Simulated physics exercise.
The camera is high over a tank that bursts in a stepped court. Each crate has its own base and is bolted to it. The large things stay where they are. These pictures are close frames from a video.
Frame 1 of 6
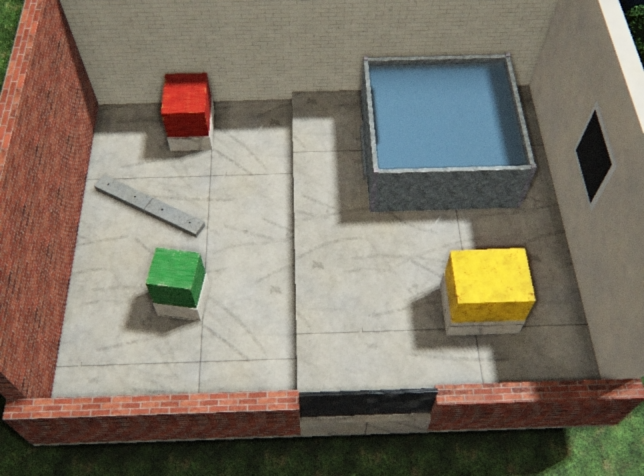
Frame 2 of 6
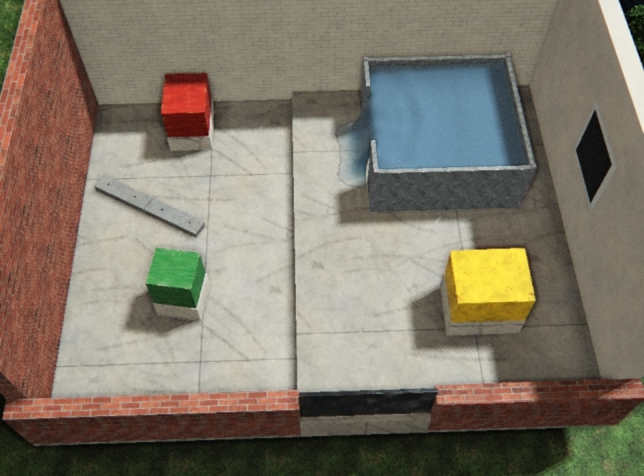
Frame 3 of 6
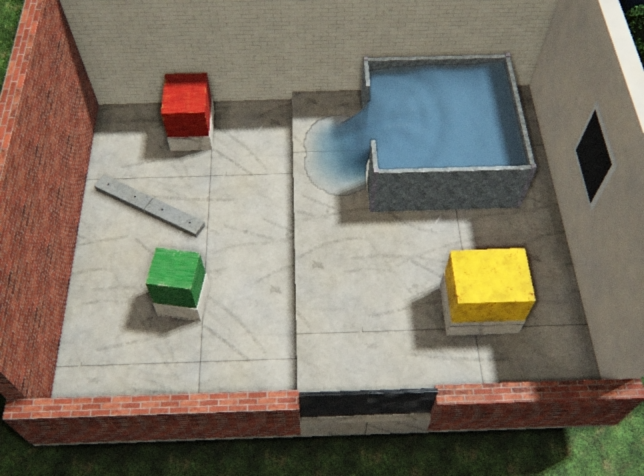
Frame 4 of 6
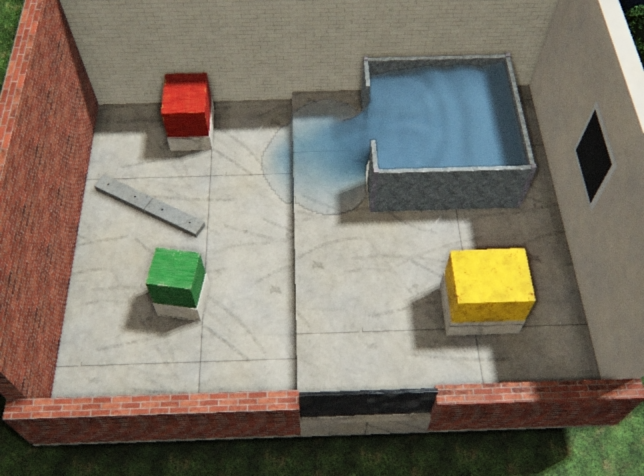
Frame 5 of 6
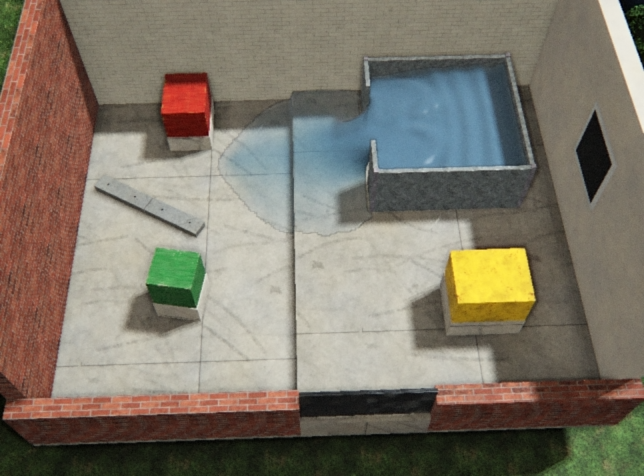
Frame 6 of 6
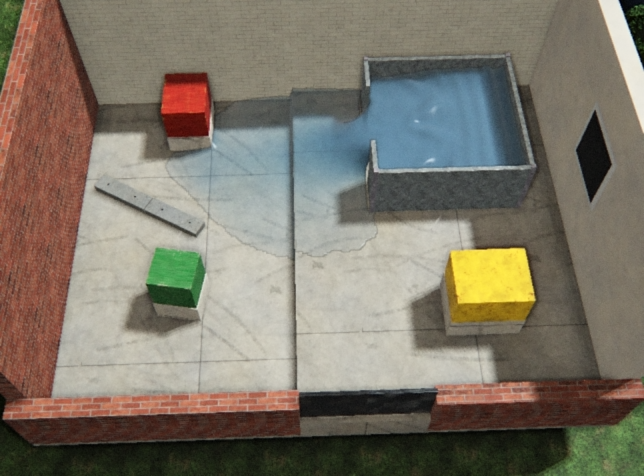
Water pours from a gap in the tank's left side and spreads leftward across the court.
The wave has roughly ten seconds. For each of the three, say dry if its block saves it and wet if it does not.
My prediction: The red crate will have water on it. The green crate will have no water on it. The yellow crate will have no water on it.
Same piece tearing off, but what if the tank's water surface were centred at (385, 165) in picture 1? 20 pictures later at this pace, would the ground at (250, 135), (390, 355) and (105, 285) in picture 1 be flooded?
First drenched; next unwetted; last drenched.
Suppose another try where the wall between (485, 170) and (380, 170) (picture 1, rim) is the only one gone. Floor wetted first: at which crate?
I'd go with the one in yellow.
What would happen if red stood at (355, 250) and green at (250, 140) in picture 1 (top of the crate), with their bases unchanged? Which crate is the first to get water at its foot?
I would point to the crate marked green.
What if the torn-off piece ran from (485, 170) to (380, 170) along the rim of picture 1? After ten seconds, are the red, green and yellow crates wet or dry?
As I read it, the red one is never reached; the green one is never reached; finally the yellow one gets reached.
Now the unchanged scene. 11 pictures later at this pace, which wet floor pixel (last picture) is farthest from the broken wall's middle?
The farthest wet point should be near (54, 391).
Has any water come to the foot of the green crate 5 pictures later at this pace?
Green crate wet.
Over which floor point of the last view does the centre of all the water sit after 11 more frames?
Near (328, 161).
A moment on, water covers 40 % of the floor; the red crate water round its plinth, the green crate water round its plinth, the yellow crate not reached.
Next, water covers 50 % of the floor; the red crate water round its plinth, the green crate water round its plinth, the yellow crate not reached.
Then, water covers 55 % of the floor; the red crate water round its plinth, the green crate water round its plinth, the yellow crate not reached.
Later, water covers 70 % of the floor; the red crate water round its plinth, the green crate water round its plinth, the yellow crate not reached.
In the end, water covers 75 % of the floor; the red crate was topped, the green crate stayed above the water, the yellow crate stayed above the water.
